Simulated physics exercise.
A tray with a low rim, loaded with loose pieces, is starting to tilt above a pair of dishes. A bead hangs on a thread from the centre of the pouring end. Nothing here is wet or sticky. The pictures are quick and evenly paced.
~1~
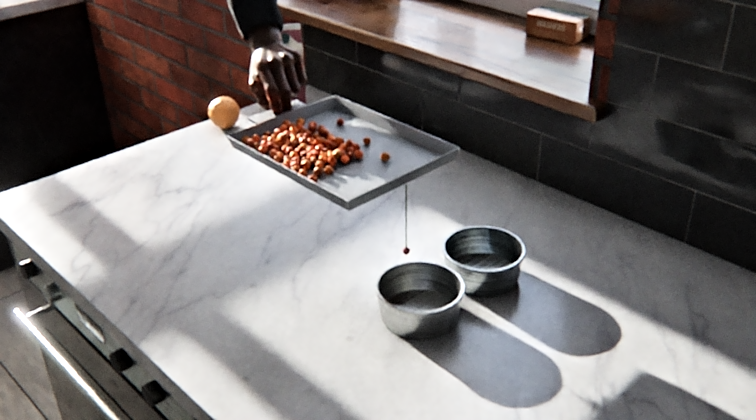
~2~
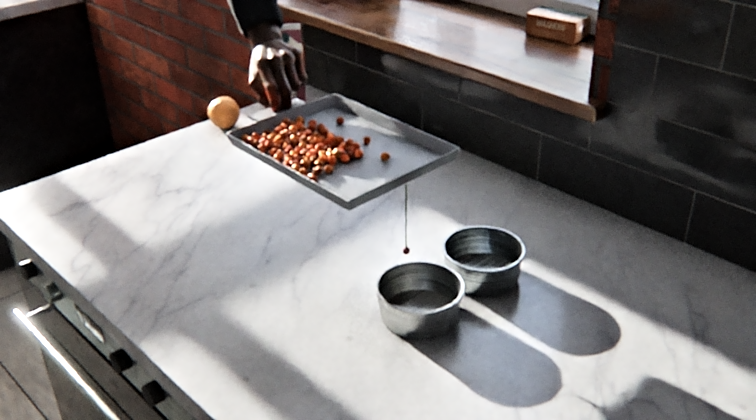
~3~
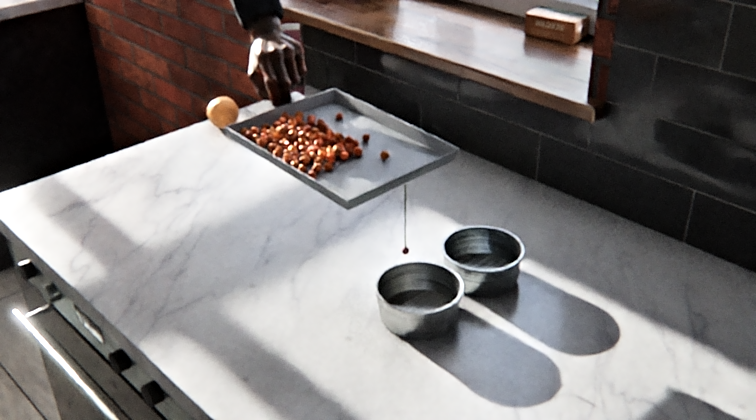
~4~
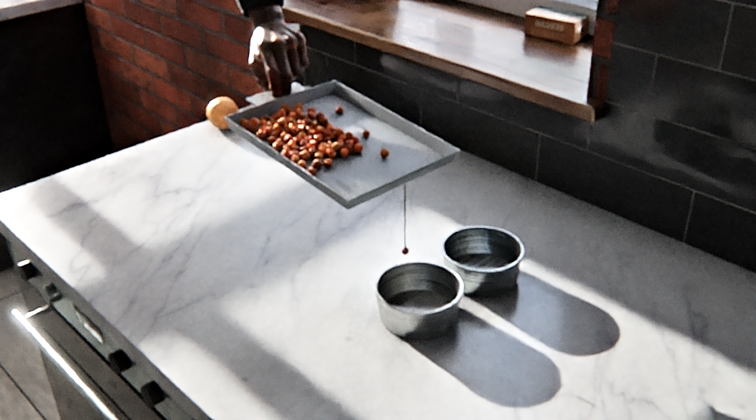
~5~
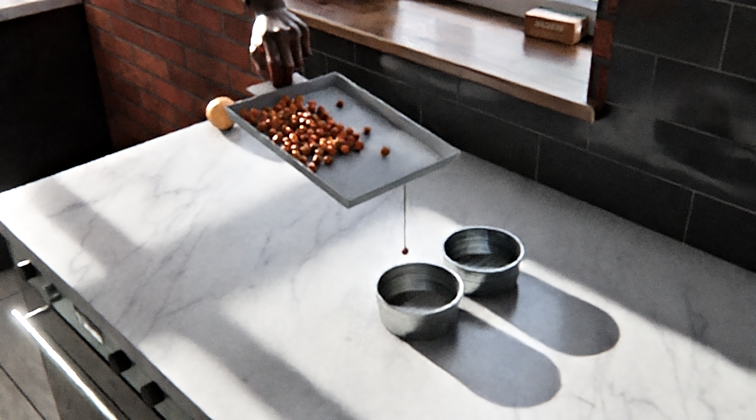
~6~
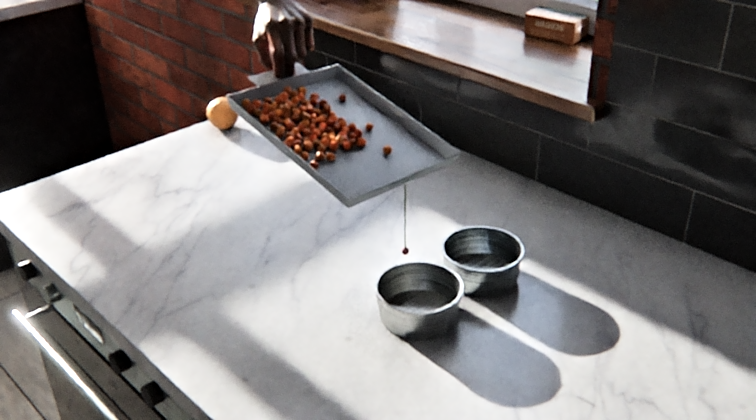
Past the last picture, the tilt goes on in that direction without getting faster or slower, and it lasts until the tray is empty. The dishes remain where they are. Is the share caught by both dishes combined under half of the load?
No: Most of the load will land in the dishes.
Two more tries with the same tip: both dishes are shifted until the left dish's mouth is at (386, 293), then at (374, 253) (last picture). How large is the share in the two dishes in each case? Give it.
Trial 1 around 80 percent, trial 2 around 0 percent.
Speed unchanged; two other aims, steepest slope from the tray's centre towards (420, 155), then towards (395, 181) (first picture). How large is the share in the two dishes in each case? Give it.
The first try gives close to 30 per cent, the second close to 80 per cent.
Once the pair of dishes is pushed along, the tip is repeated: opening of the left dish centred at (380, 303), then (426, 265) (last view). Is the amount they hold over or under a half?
Held in all, by try: A larger portion, then a larger portion.
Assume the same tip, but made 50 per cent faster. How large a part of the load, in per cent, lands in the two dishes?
Share: Around 80%.
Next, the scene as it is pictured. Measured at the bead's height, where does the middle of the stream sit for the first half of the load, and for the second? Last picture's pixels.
Around (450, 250) and then (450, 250).
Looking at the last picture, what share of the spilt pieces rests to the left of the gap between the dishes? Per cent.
Roughly 50 percent.
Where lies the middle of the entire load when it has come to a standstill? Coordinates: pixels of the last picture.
Around (464, 283), give or take.
Soon, tray tipped steeply; most on the tray; a stray few in the left dish; a small part in the right dish; a stray few in the air.
A while on, tray tipped right over; about a quarter on the tray; about a quarter in the left dish; about a quarter in the right dish; a small part outside both; about a quarter in the air.
Towards the end, tray tipped past a quarter turn; about a third in the left dish; about half in the right dish; a small part outside both.
Finally, tray tipped past a quarter turn; about a third in the left dish; about half in the right dish; a small part outside both.
